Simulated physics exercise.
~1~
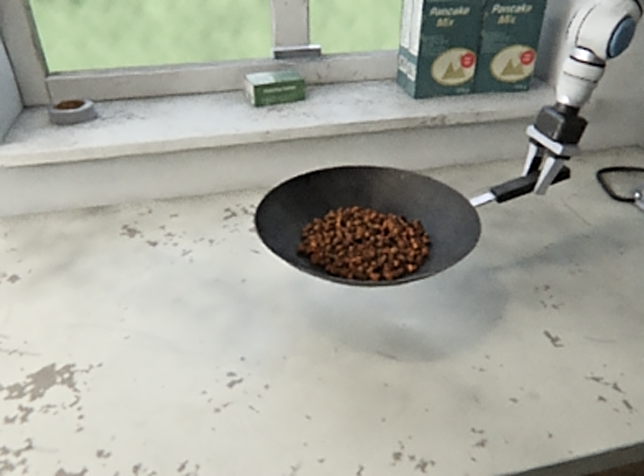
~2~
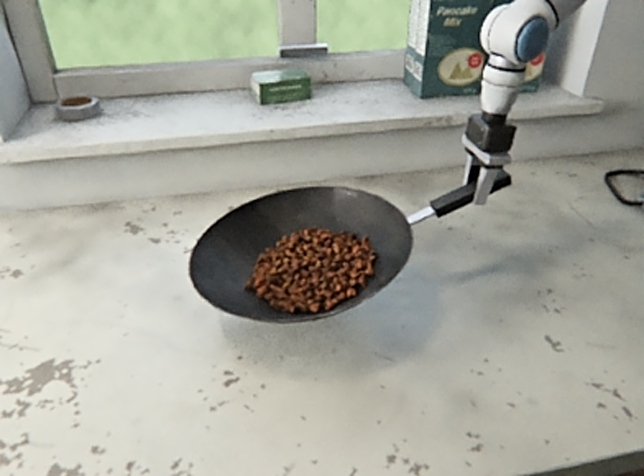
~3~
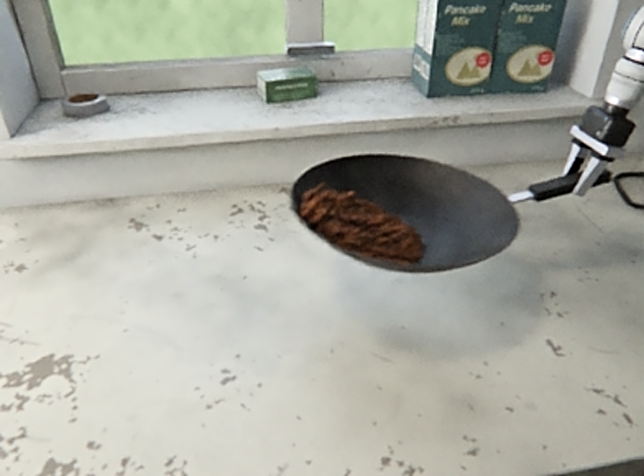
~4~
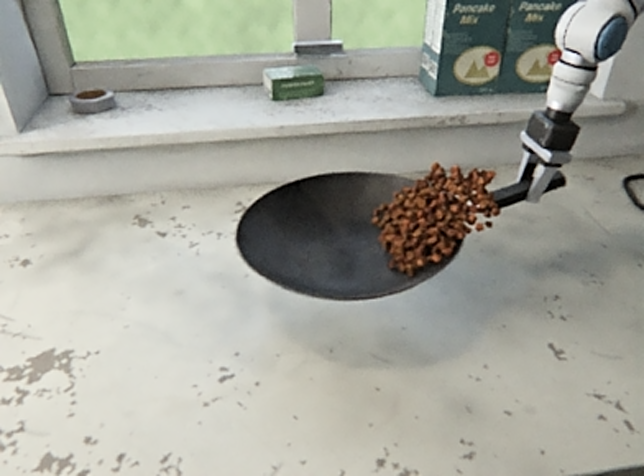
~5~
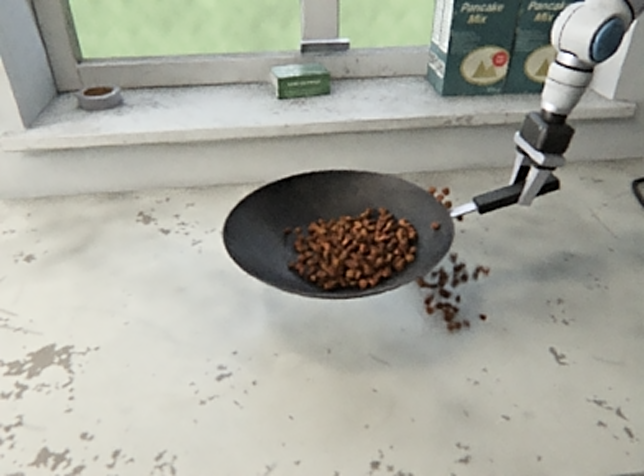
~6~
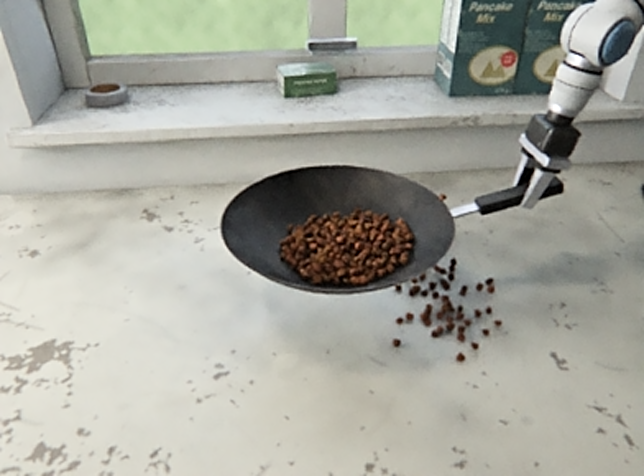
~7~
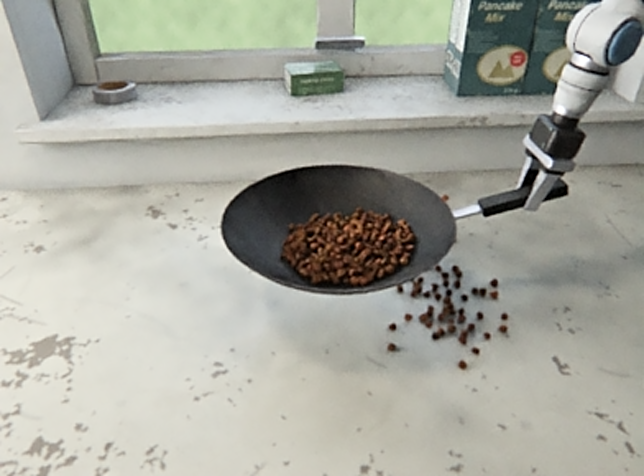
Wok of brown pellets jerking left and right in a robot arm's grip, some spilling onto the worn counter, most staying in.
